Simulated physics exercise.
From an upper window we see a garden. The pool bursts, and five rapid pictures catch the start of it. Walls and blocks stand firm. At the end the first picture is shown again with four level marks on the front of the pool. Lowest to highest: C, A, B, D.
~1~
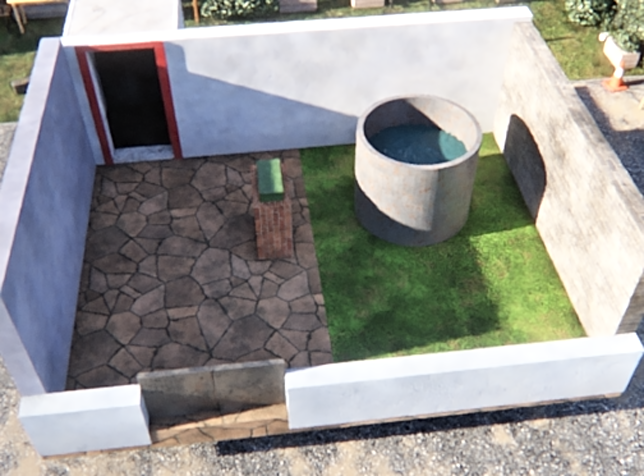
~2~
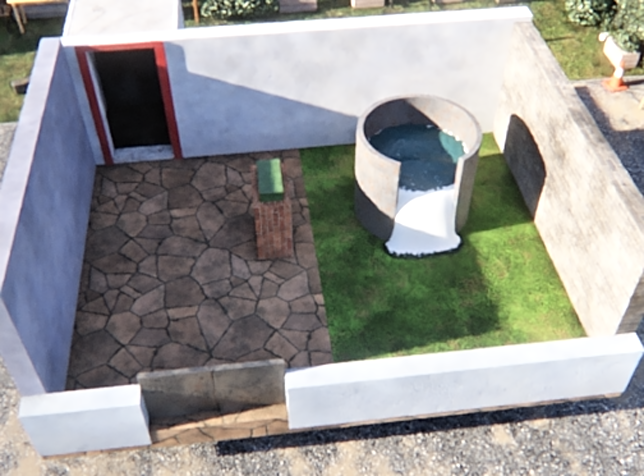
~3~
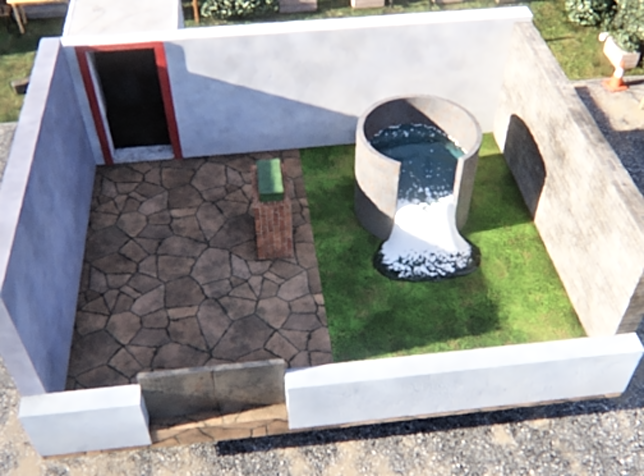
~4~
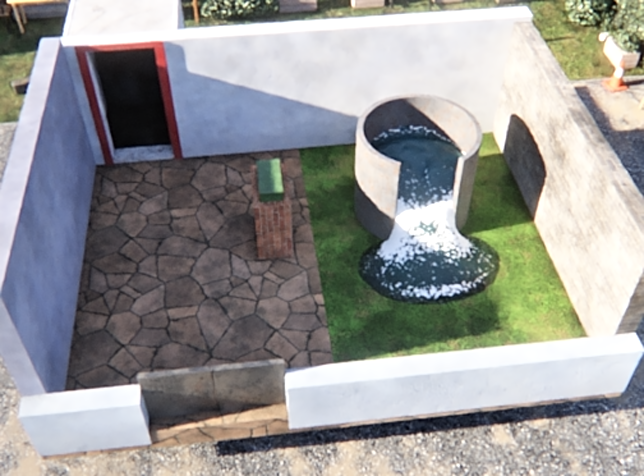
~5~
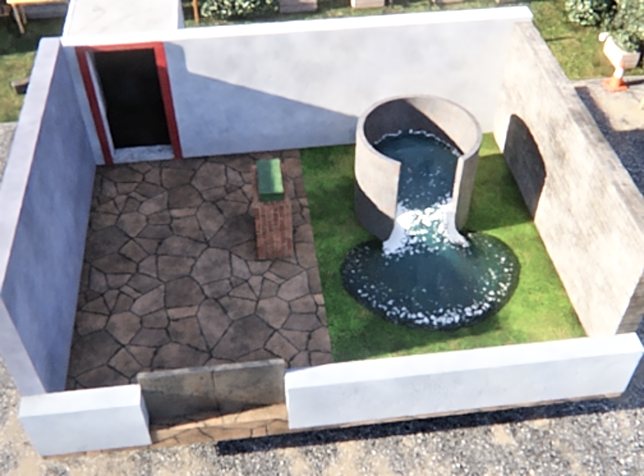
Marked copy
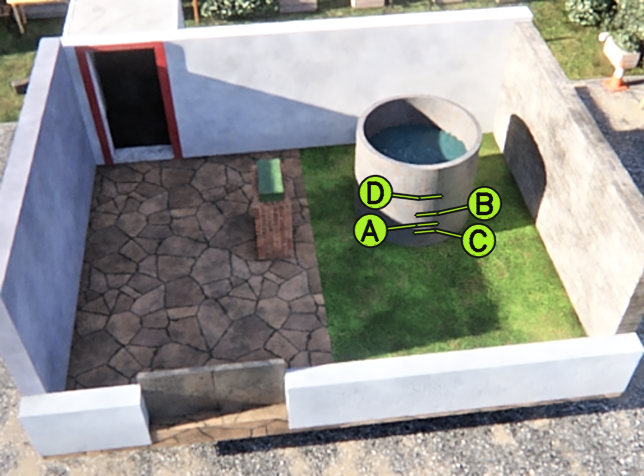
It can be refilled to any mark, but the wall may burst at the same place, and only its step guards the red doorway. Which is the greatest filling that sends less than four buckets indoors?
Go for D.
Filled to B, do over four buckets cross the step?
No, not at all.
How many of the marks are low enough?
All four.
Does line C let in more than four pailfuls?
No, that is safe.
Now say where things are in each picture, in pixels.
Water in the pool at rest, its middle at (416, 156); foot of the red doorway at (145, 161); shut gate at (213, 374), in the first frame.
Front seen at (458, 238), 1 % of the ground wet, in the second frame.
Front seen at (472, 264), 3 % of the ground wet, in the third frame.
Front seen at (384, 291), 6 % of the ground wet, in the fourth frame.
Front seen at (476, 315), 11 % of the ground wet, in the fifth frame.
On the marked copy, A at (426, 224); B at (427, 214); C at (425, 231); D at (429, 197); from the bottom up C, A, B, D.
With A, nothing gets over.
With B, nothing gets over.
With C, nothing gets over.
With D, a bucket or two gets in.
